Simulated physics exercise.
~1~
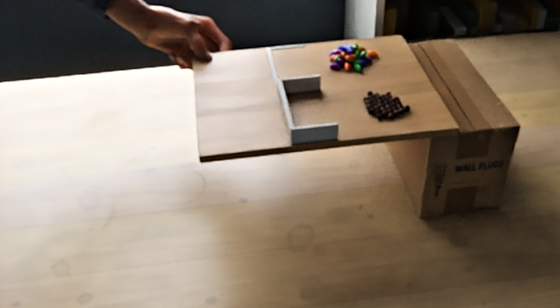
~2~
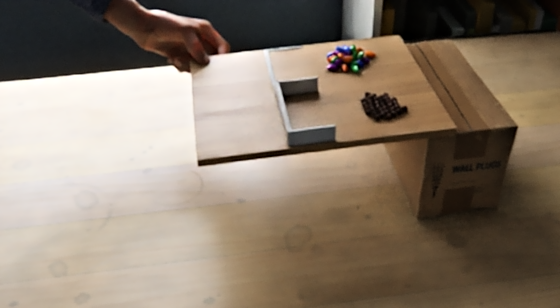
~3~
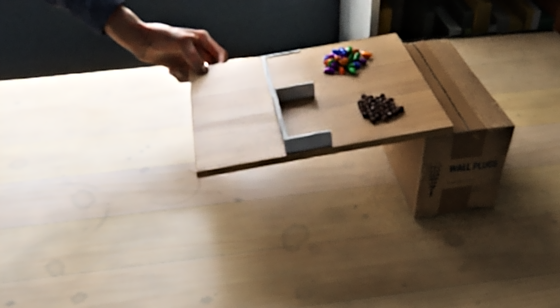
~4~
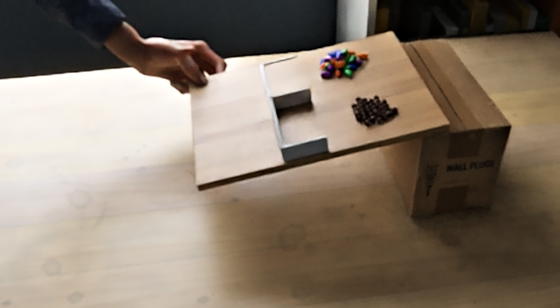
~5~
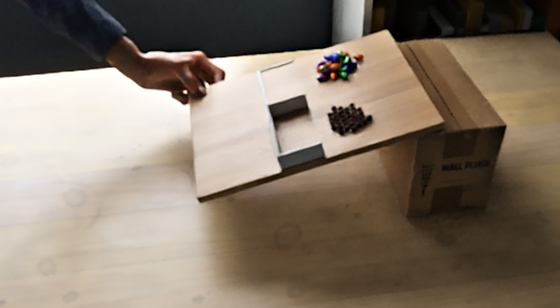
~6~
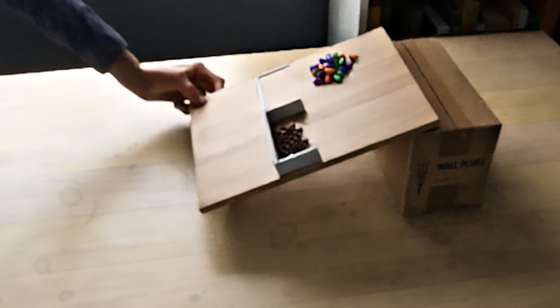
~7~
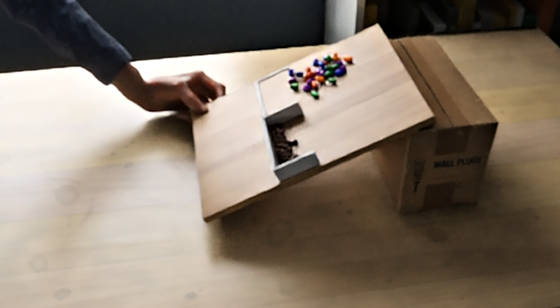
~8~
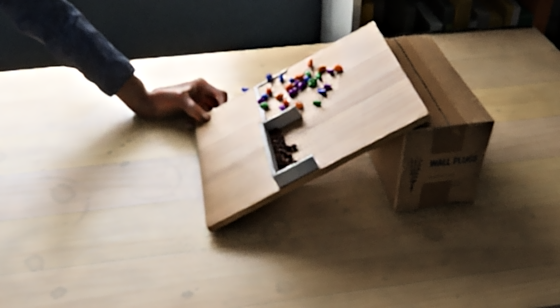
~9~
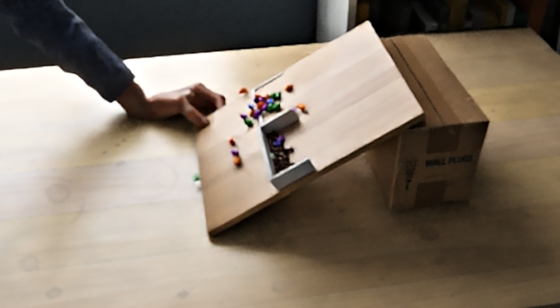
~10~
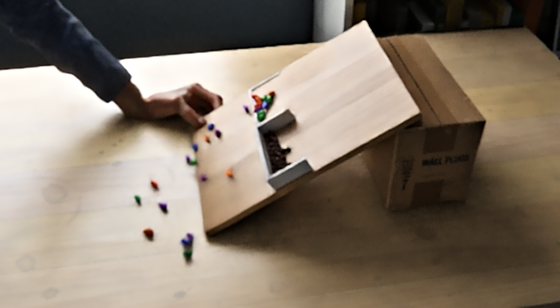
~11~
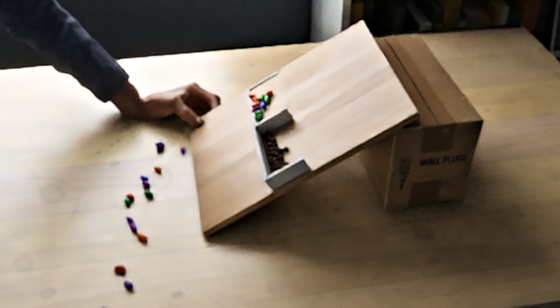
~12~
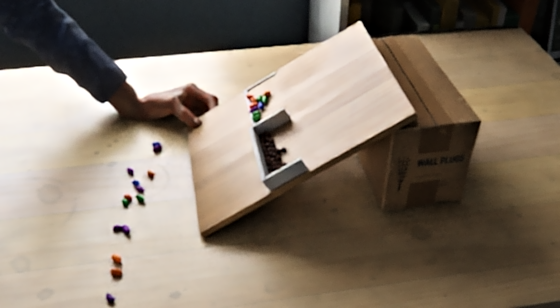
A pale wooden board with its right end on a cardboard box is held at the left by a hand, above a light wooden table seen from slightly above. On it lie bright multicoloured pieces at the back and dark brown pieces nearer, with grey-white strips to their left. The hand lowers its end, and the brown pieces slide left into their strip. As the board steepens, the colourful pieces slide and scatter, many passing the strip and tumbling onto the table. Finally the board rests steeply tilted, the brown pieces held, a few colourful ones still behind their strip, the others strewn at the left.
